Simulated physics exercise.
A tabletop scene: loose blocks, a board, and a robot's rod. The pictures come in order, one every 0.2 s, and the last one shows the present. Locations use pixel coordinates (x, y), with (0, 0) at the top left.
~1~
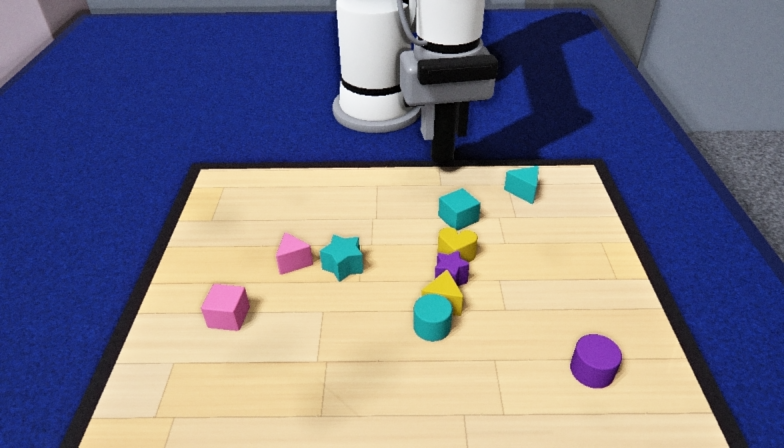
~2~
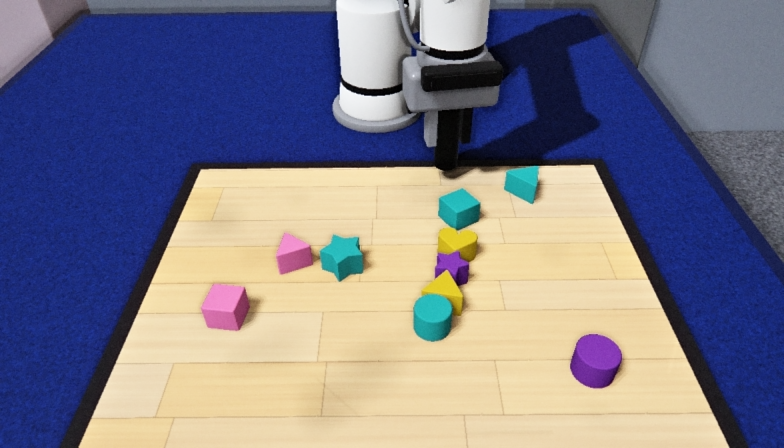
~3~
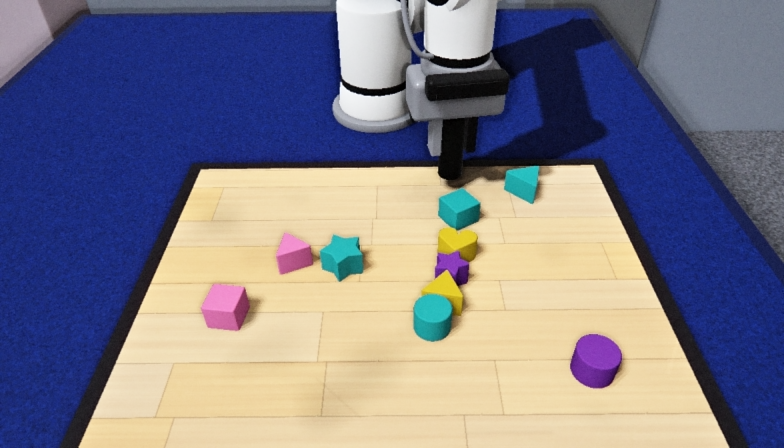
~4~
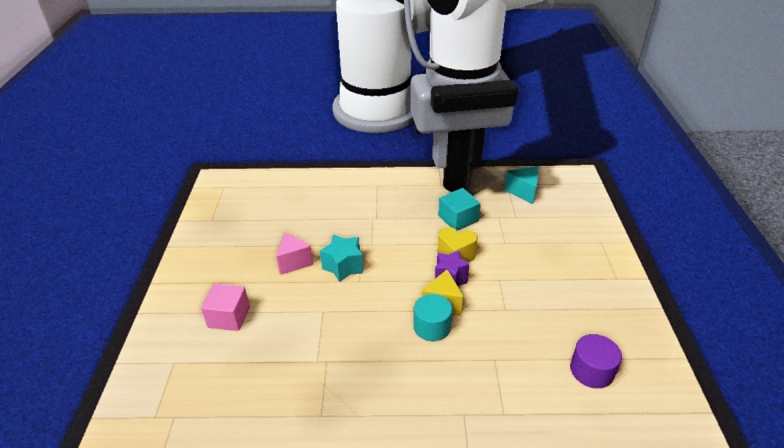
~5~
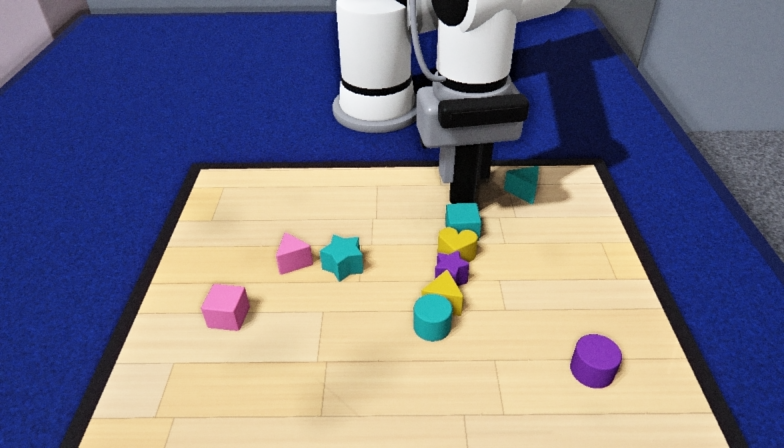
A robot arm lowered its black rod slowly toward a wooden board of scattered colorful blocks, drifting slightly right, then nudged the teal cube a little closer to the yellow heart while the other blocks stayed still.
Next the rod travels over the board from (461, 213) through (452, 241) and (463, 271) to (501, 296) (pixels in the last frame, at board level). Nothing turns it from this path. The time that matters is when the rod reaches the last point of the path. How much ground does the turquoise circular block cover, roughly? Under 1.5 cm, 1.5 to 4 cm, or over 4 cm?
Displaced 1.5 to 4 cm.
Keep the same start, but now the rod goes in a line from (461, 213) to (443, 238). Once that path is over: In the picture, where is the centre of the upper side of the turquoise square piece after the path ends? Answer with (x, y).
In the picture, it is at (457, 237).
What follows on the original path. One third of the way, rod at (453, 228); turquoise circular block at (424, 326); yellow three-sided block at (435, 302), turned 20° clockwise; purple star-shaped block at (460, 287), turned 45° clockwise; yellow heart at (466, 264), turned 30° anticlockwise; turquoise square piece at (461, 242), turned 15° anticlockwise.
Two thirds of the way, rod at (464, 258); turquoise circular block at (421, 330); yellow three-sided block at (434, 306), turned 25° clockwise; purple star-shaped block at (467, 315), turned 110° clockwise; yellow heart at (490, 297), turned 40° anticlockwise; turquoise square piece at (476, 274), turned 25° anticlockwise.
At the end, rod at (503, 282); turquoise circular block at (421, 330); yellow three-sided block at (434, 306), turned 25° clockwise; purple star-shaped block at (467, 324), turned 165° clockwise; yellow heart at (505, 328); turquoise square piece at (507, 301).
